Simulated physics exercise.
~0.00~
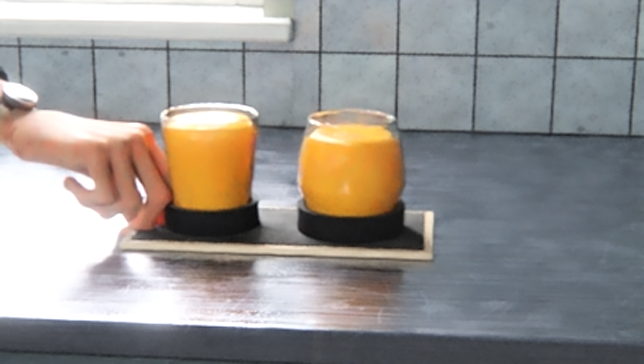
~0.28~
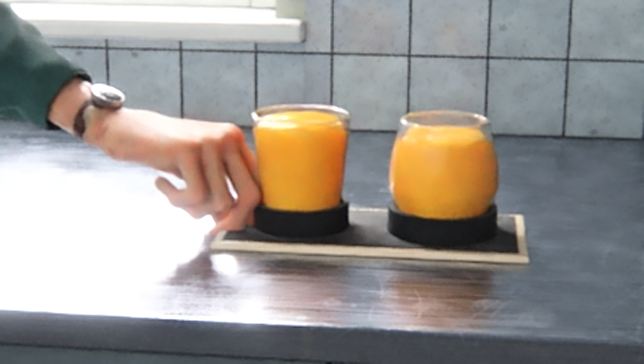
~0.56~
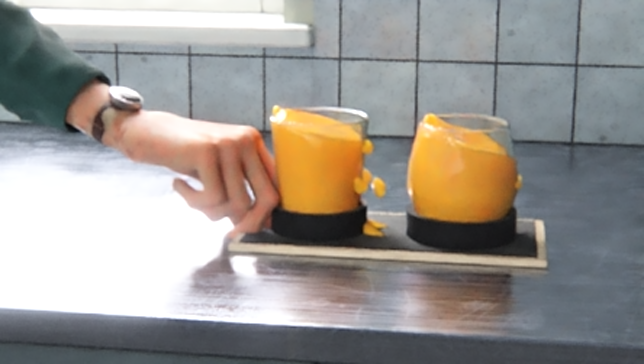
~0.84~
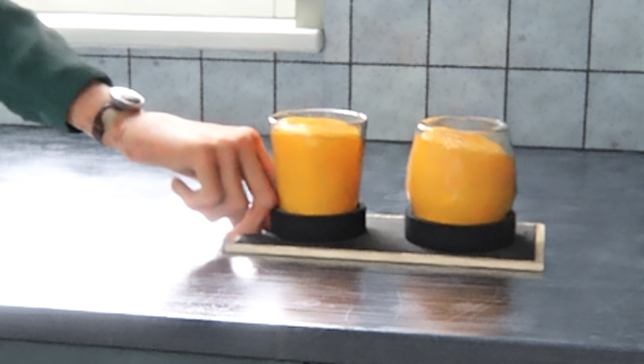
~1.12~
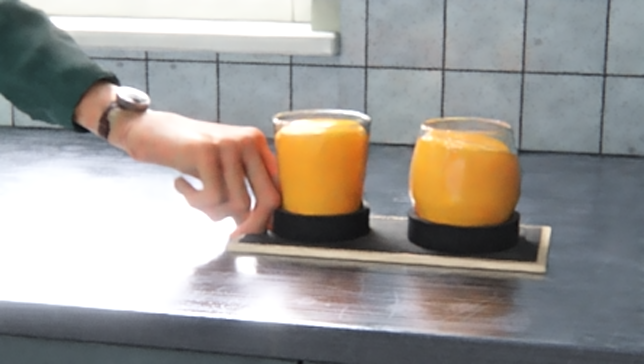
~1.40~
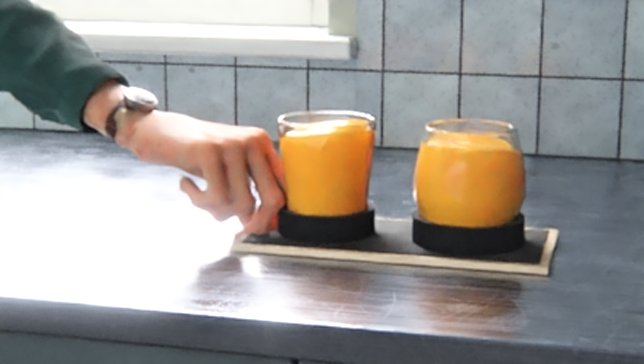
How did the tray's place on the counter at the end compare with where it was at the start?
At the end the tray was farther to the right along the counter than it was at the start.
